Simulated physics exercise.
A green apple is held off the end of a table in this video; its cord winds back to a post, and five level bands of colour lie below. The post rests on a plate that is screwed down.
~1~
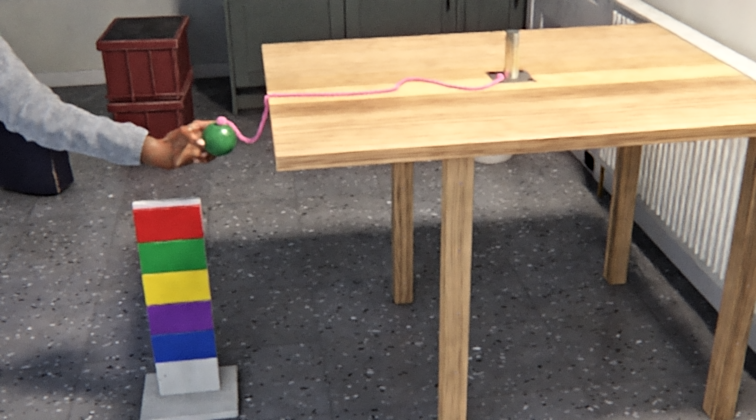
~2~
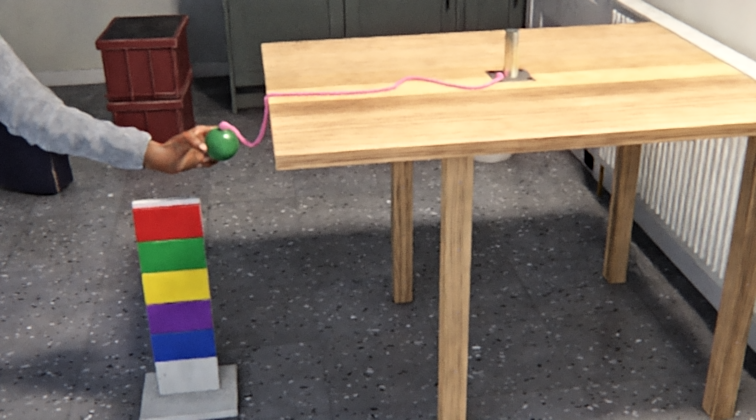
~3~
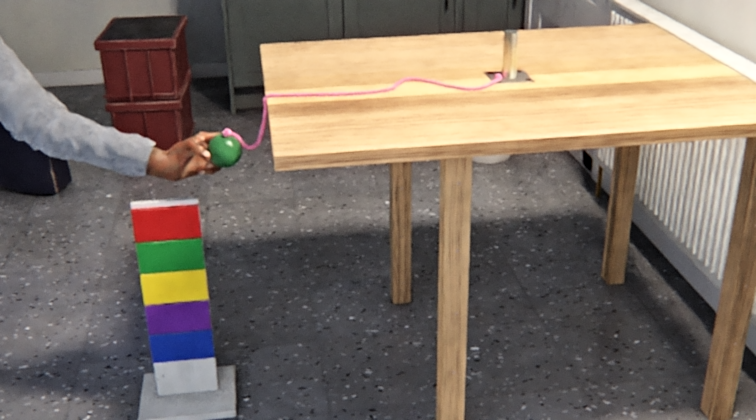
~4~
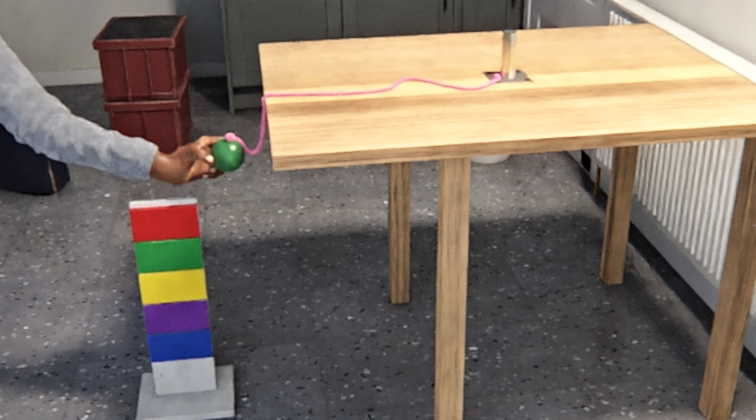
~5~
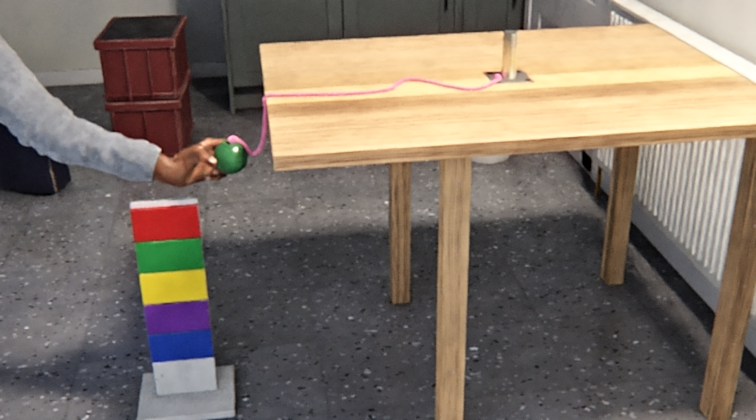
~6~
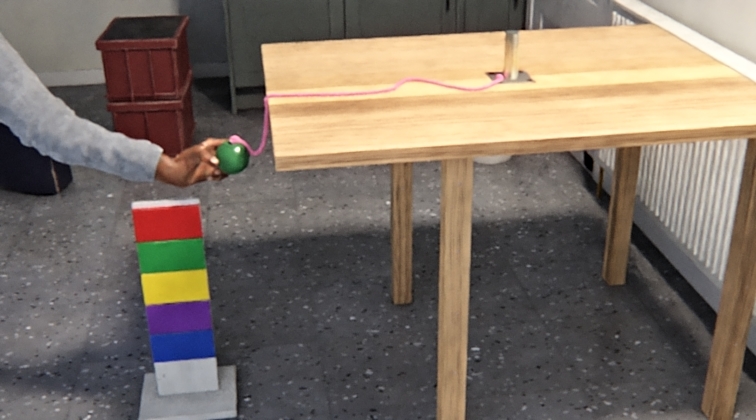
At the start, a hand holds a green ball just off the left end of a wooden table, a pink cord running from it across the tabletop to a post, above a stack of coloured bands. The hand lowers the ball slightly and shifts it a little right, then keeps it nearly still.
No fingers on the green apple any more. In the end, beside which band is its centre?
Beside green.
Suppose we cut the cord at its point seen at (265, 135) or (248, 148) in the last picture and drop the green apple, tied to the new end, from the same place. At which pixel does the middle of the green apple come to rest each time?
Case by case: Roughly (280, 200), then roughly (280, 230).
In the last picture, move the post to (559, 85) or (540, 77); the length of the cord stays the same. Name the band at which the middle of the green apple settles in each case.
Red; red.
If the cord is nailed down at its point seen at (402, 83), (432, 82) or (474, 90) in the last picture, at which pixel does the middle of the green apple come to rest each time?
(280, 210), (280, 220), (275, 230).
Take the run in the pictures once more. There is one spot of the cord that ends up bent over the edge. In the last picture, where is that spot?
(314, 95).
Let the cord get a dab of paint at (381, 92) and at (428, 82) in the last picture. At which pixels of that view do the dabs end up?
The first lands at (329, 90), while the second lands at (399, 85).
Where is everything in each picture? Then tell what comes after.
Green apple (219, 139); red (168, 225); green (173, 257); yellow (177, 288); purple (180, 318); blue (184, 347), in the first picture.
Green apple (222, 144); cord through (488, 85) (433, 81) (386, 90) (320, 94) (266, 118), in the second picture.
Green apple (225, 151), in the third picture.
Green apple (228, 155); cord through (485, 86) (431, 82) (384, 91) (318, 95) (264, 118), in the fourth picture.
Green apple (230, 157), in the fifth picture.
Green apple (232, 157); cord through (488, 87) (433, 82) (386, 91) (320, 95) (267, 118), in the sixth picture.
Early on, apple near (302, 233); level with green.
Midway, apple near (256, 243); level with green.
Finally, apple near (270, 243); level with green. The cord holds its middle at green.
